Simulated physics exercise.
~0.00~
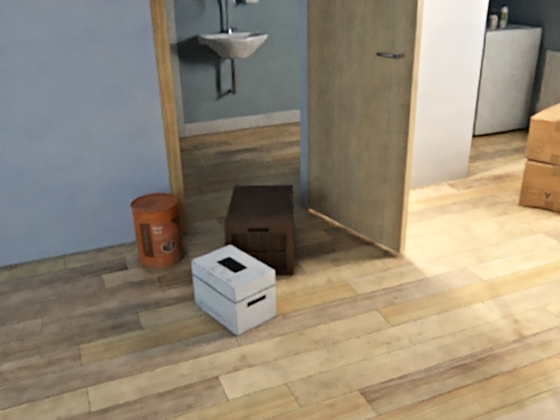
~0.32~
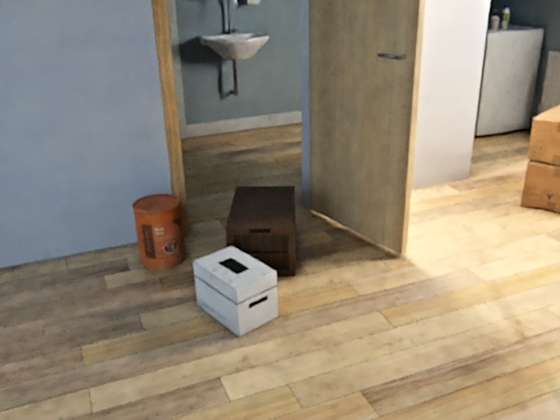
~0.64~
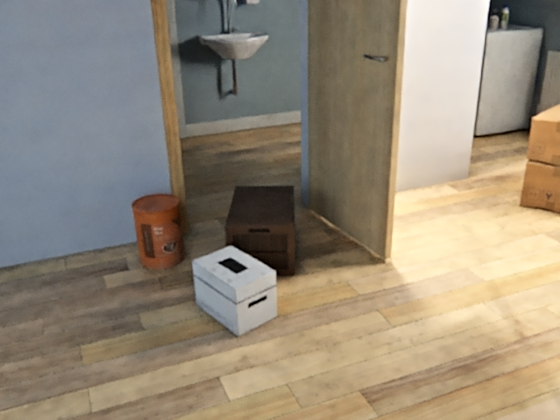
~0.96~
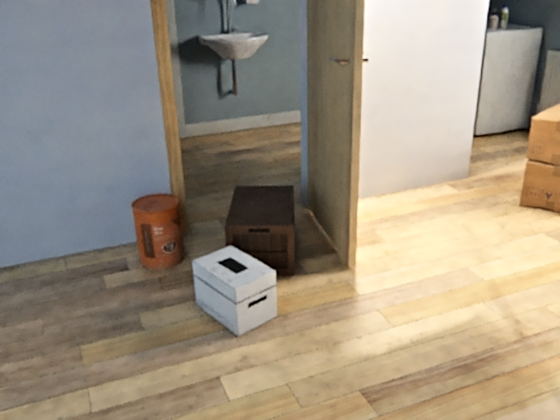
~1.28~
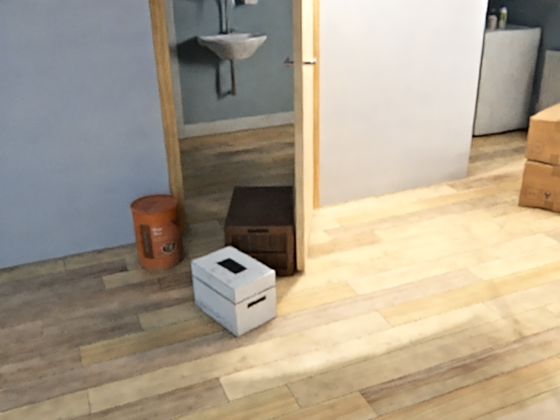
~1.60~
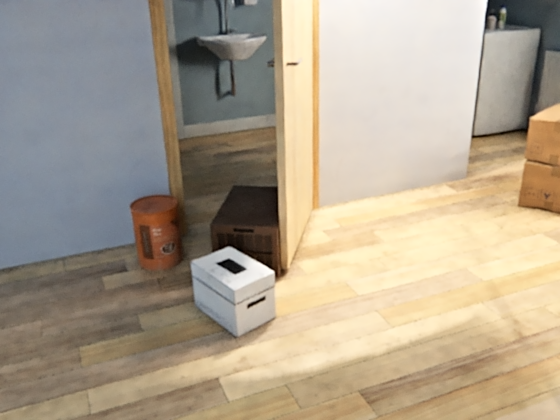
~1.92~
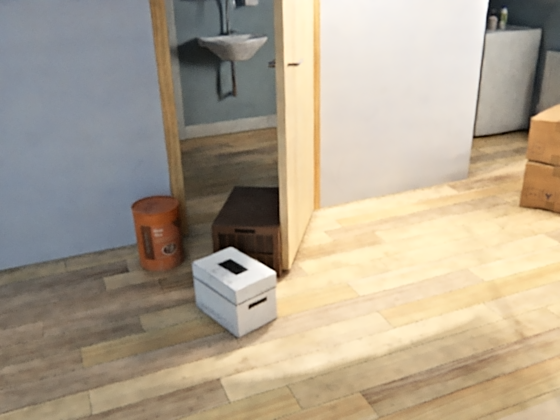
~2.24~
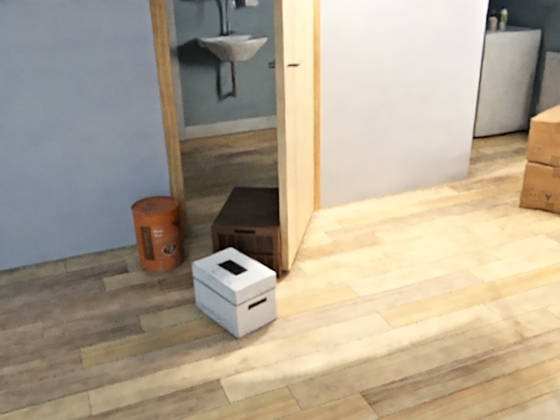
A wooden door swings toward closed, nudges a dark brown box slightly left, and stops half-open.
